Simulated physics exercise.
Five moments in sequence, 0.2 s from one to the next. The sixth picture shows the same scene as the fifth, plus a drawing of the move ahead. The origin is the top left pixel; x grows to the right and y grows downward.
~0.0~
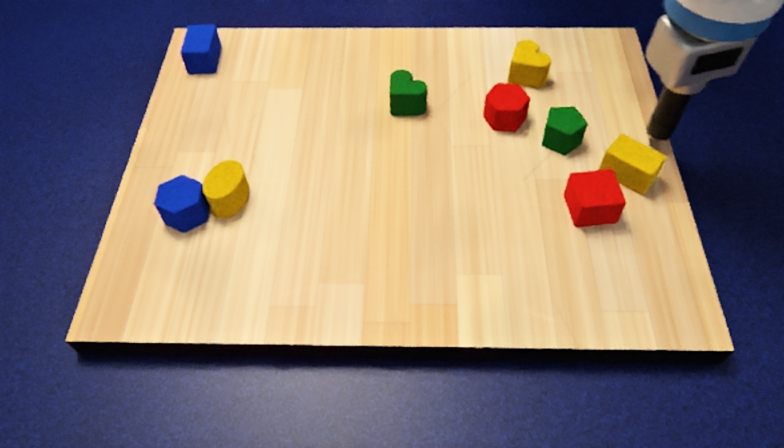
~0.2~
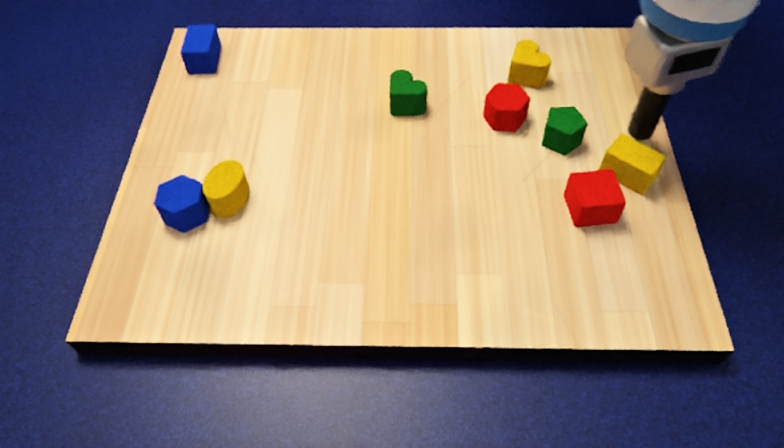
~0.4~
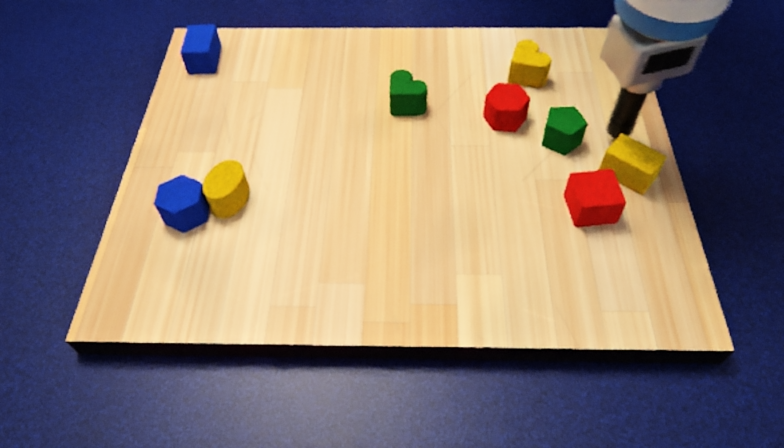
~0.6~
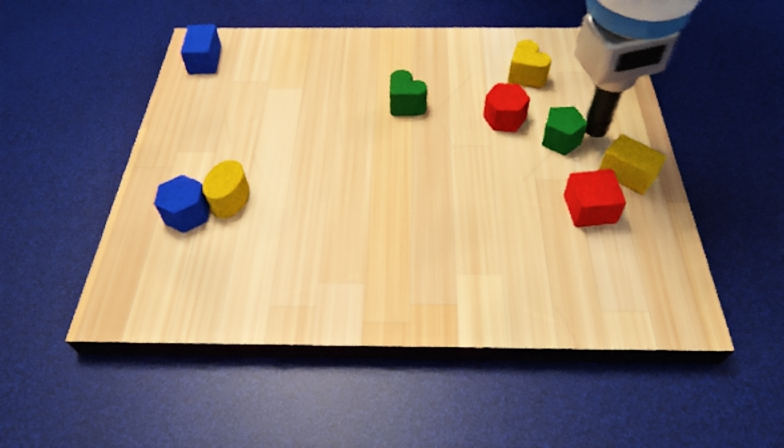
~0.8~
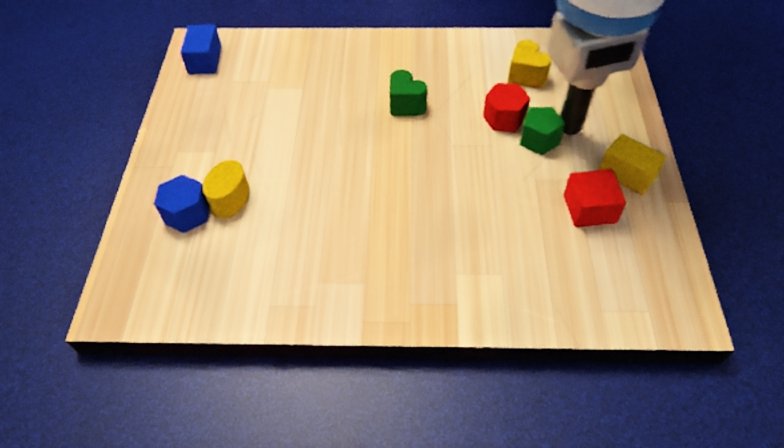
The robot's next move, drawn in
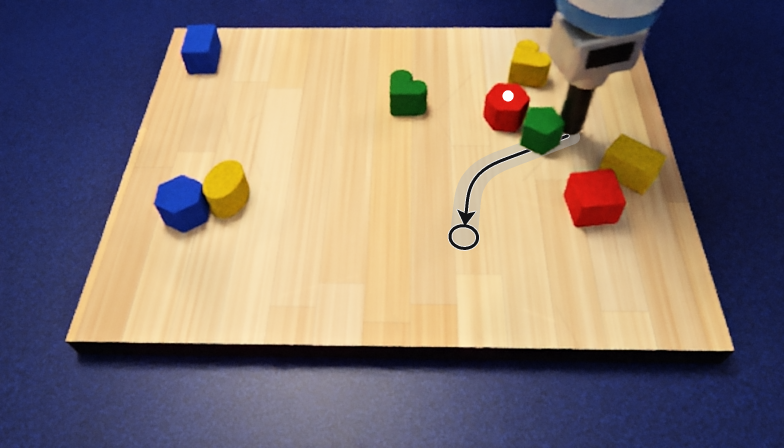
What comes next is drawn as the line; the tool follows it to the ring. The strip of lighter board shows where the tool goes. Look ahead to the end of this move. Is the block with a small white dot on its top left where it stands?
I'd say no.
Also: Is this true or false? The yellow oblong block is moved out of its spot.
False
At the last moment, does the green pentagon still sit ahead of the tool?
My answer is no.
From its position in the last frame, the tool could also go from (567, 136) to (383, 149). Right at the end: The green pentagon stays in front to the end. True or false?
False
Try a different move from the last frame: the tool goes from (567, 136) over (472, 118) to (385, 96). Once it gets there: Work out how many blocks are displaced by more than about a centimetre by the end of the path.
3 or more.
Drawn move, from (567, 136) via (515, 155) and (471, 185), ending at (464, 237); the dot is on the red six-sided block.
The first path, step by step. One third of the way, tool (516, 147); red six-sided block (498, 94), turned 35° clockwise; green pentagon (488, 124), turned 65° clockwise.
Two thirds of the way, tool (472, 177); red six-sided block (498, 94), turned 35° clockwise; green pentagon (482, 122), turned 75° clockwise.
At the end, tool (465, 229); red six-sided block (498, 94), turned 35° clockwise; green pentagon (482, 122), turned 75° clockwise; yellow oblong block still.
